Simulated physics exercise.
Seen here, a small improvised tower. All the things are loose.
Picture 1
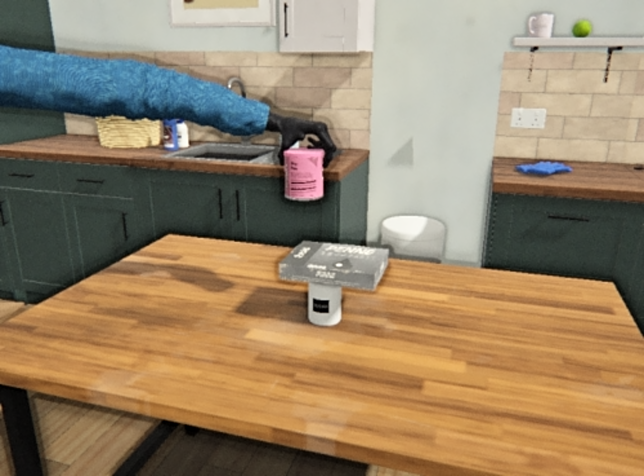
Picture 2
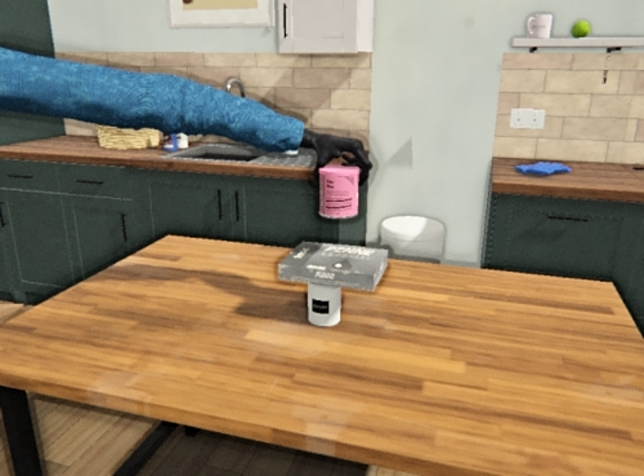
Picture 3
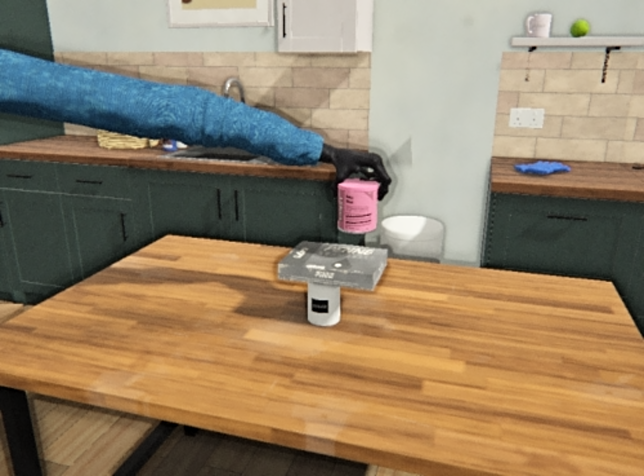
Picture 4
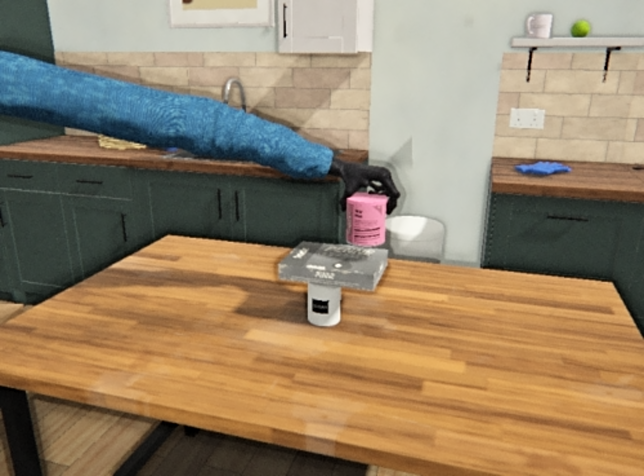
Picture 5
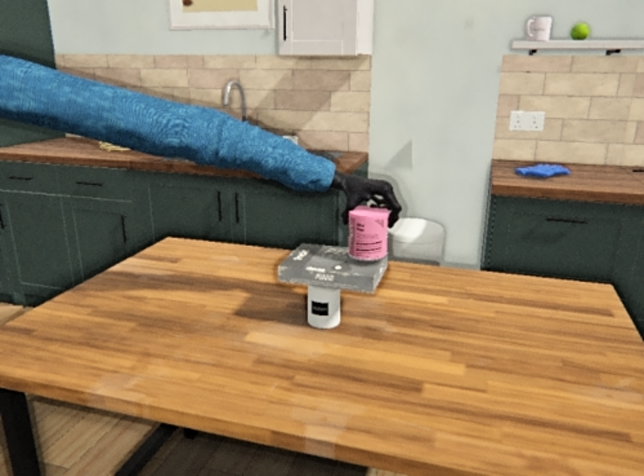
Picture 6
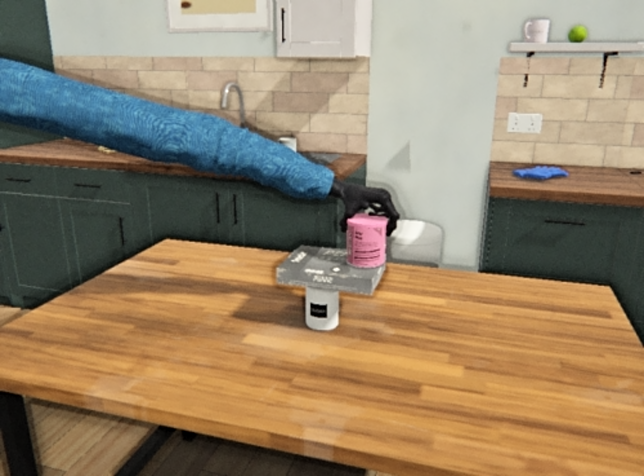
A kitchen with dark green cabinets and a pale tiled backsplash is seen from across a butcher-block table, looking slightly down. On the table, a flat grey box rests on a small white jar with a black label, while a blue-sleeved arm with a black-gloved hand reaches in from the left holding a pink tin. The hand moves right and lowers the tin onto the box's right side, keeping its grip, and the view shifts very slightly.
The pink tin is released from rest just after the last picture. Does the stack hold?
The stack comes apart.
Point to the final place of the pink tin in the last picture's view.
At about (449, 318).
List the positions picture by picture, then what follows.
In the first frame, coming down; pink tin (304, 174); white jar (325, 295).
In the second frame, coming down; pink tin (339, 191); white jar (324, 295).
In the third frame, coming down; pink tin (358, 206); white jar (324, 295).
In the fourth frame, coming down; pink tin (366, 220); white jar (324, 295).
In the fifth frame, coming down; pink tin (368, 233); white jar (324, 297).
In the sixth frame, set down, still held; pink tin (366, 241); white jar (322, 299).
Then, 0.40 s past the last view, pink tin now fallen; grey packet rocked 67° from its first pose.
Then, 0.60 s past the last view, grey packet now fallen.
Finally, fallen, pink tin and grey packet; white jar still in place. Final places as the last picture's camera would see them, pink tin near (449, 318). The stack gives way.
